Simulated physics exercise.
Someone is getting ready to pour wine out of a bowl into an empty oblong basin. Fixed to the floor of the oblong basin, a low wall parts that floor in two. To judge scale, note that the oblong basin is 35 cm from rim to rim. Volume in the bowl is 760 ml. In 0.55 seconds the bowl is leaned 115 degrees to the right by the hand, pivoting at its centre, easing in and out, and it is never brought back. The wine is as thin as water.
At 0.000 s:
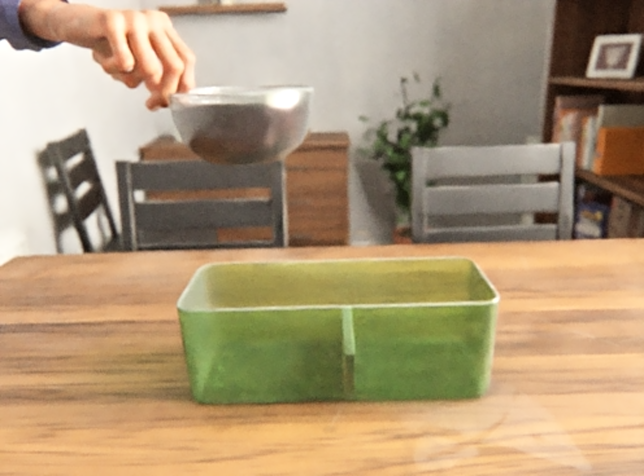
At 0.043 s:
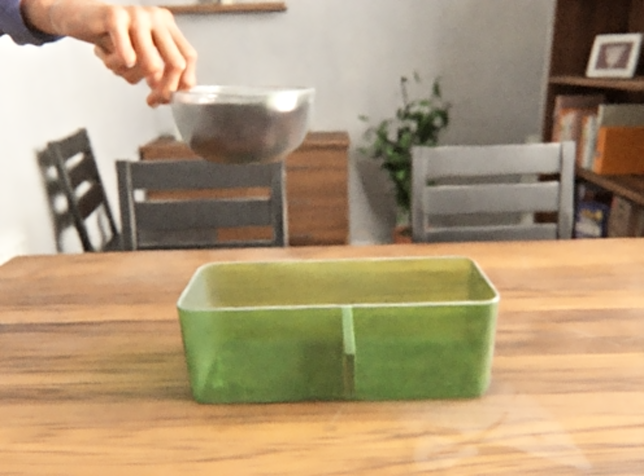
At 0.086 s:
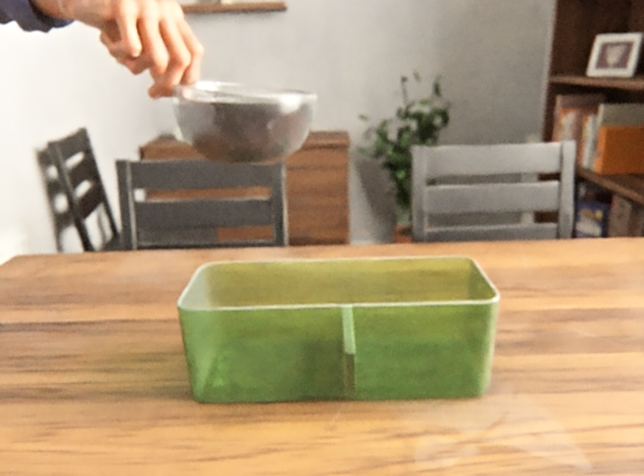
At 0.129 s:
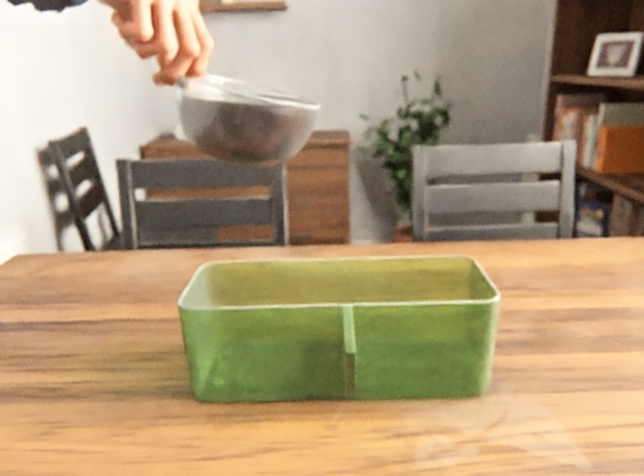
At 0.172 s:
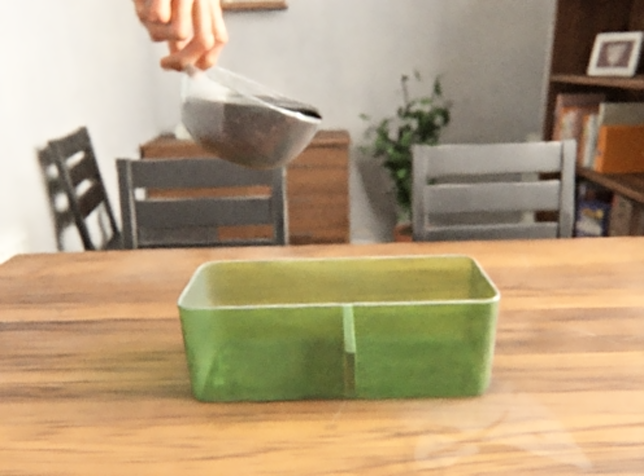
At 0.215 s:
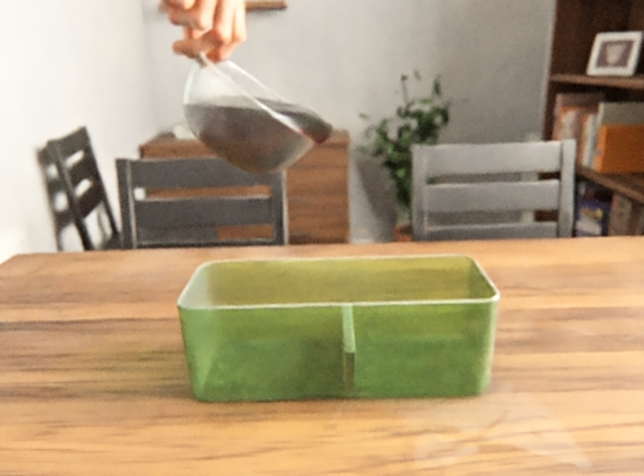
A hand held a clear bowl of dark wine above a green oblong basin on a wooden table, then tilted it to the right, slowly at first, until the wine reached the lowered rim.
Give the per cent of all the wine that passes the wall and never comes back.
I would say 61 percent.
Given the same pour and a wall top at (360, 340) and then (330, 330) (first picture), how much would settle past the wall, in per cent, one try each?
45 per cent first, 80 per cent second.
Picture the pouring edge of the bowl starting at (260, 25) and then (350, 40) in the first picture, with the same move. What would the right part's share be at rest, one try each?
The first try gives 35 percent and the second 75 percent.
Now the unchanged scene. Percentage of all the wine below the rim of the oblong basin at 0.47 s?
I reckon close to 38 percent of it.
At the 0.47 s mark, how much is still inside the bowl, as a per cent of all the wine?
Near 7 in a hundred.
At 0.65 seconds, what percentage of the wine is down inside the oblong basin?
88 %, more or less.
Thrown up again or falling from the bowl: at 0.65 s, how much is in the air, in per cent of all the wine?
Close to 10 in every hundred parts.
After 0.47 s the tilt is 108° and 7 per cent is still to pour, 1 is left of the wall and 37 right of it.
After 0.65 s the tilt is 115° and 0 per cent is still to pour, 27 is left of the wall and 62 right of it.
After 0.84 s the tilt is 115° and 0 per cent is still to pour, 34 is left of the wall and 60 right of it.
After 1.05 s the tilt is 115° and 0 per cent is still to pour, 35 is left of the wall and 61 right of it.
In the end 35 per cent lies left of the wall, 61 right of it and 4 outside.
